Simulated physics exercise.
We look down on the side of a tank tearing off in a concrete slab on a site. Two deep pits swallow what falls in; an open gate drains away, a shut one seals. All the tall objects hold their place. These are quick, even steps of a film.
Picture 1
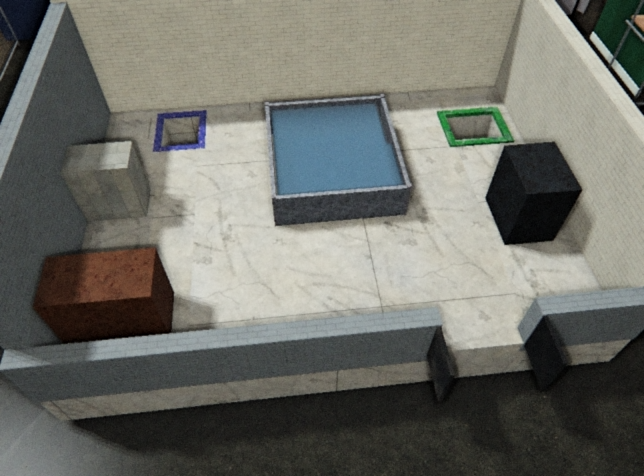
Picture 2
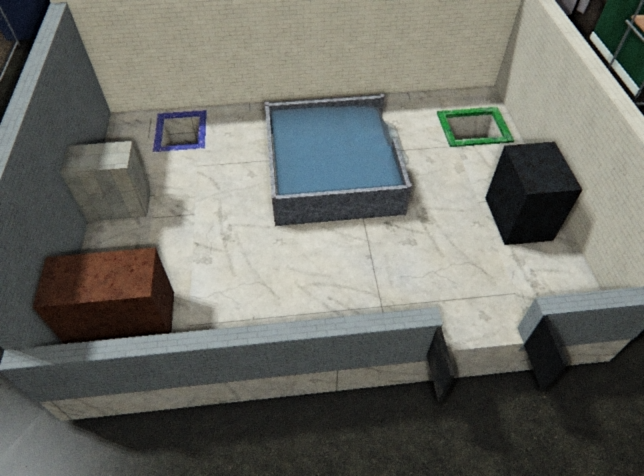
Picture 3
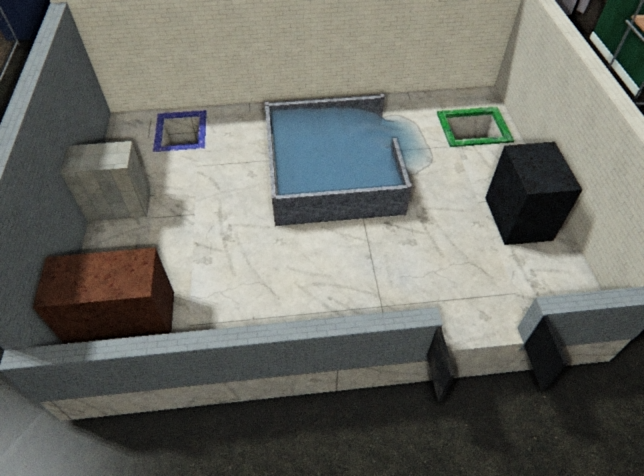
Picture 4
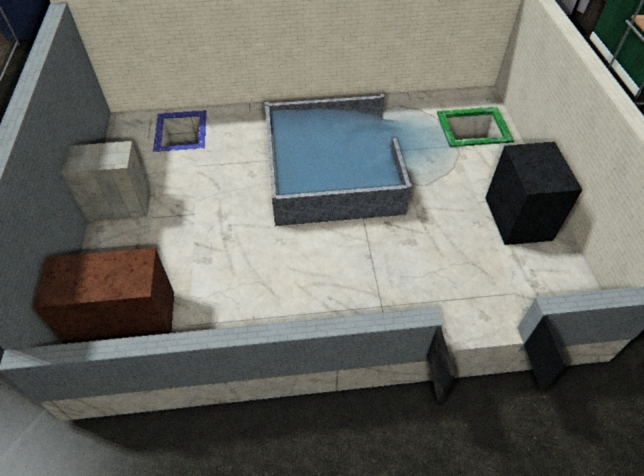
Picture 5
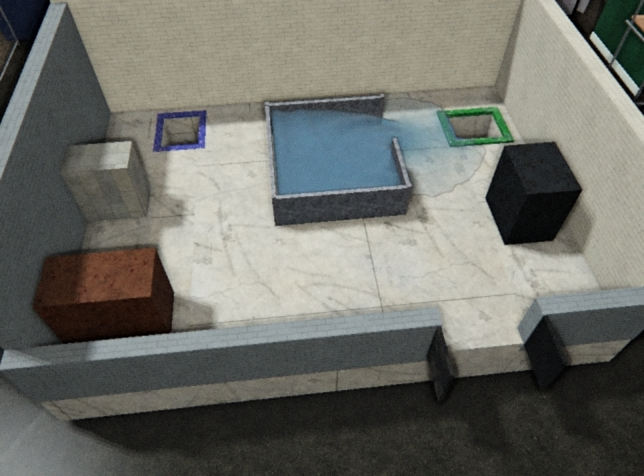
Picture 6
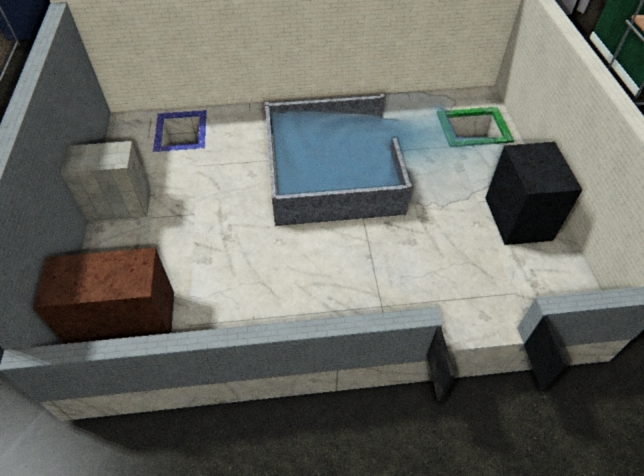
Walled marble-floored enclosure, water pouring through a gap in the tank's right side, spreading across the floor and reaching the green-rimmed pit.
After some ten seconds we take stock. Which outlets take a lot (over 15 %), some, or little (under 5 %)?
One by one: The gate takes not even 5 %; the blue pit takes not even 5 %; the green pit takes above 15 %.
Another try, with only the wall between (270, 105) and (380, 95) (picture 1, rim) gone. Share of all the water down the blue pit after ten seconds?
Per cent: Blue 30.
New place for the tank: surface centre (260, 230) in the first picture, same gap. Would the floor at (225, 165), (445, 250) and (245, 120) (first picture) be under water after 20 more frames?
In that order: No water, under water, free of water.
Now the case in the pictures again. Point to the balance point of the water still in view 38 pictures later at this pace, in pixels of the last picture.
Close to (404, 172).
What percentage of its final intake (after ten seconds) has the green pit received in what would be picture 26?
Close to 55 %.
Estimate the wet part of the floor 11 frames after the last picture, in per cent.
Close to 20 %.
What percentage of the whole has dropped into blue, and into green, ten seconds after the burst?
Near 0 and 44 in a hundred.
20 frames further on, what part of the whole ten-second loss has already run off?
Some 55 per cent.
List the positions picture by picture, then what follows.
Still water in the open tank at (333, 146), in the first frame.
Water pours out at (384, 138) and has run to a hidden place, in the second frame.
Water pours out at (384, 139) and has run to (400, 119), in the third frame.
Water pours out at (384, 140) and has run to (454, 154), in the fourth frame.
The front is at (479, 154), out from the gap at (384, 139), in the fifth frame.
Water pours out at (384, 139) and has run to a hidden place, in the sixth frame.
A moment on, water covers 15 % of the floor; the gate 0 %, the blue pit 0 %, the green pit 7 %.
Next, water covers 20 % of the floor; the gate 0 %, the blue pit 0 %, the green pit 13 %.
Then, water covers 25 % of the floor; the gate 0 %, the blue pit 0 %, the green pit 24 %.
Later, water covers 50 % of the floor; the gate 0 %, the blue pit 0 %, the green pit 36 %.
In the end, water covers 70 % of the floor; the gate 1 %, the blue pit 1 %, the green pit 43 %.
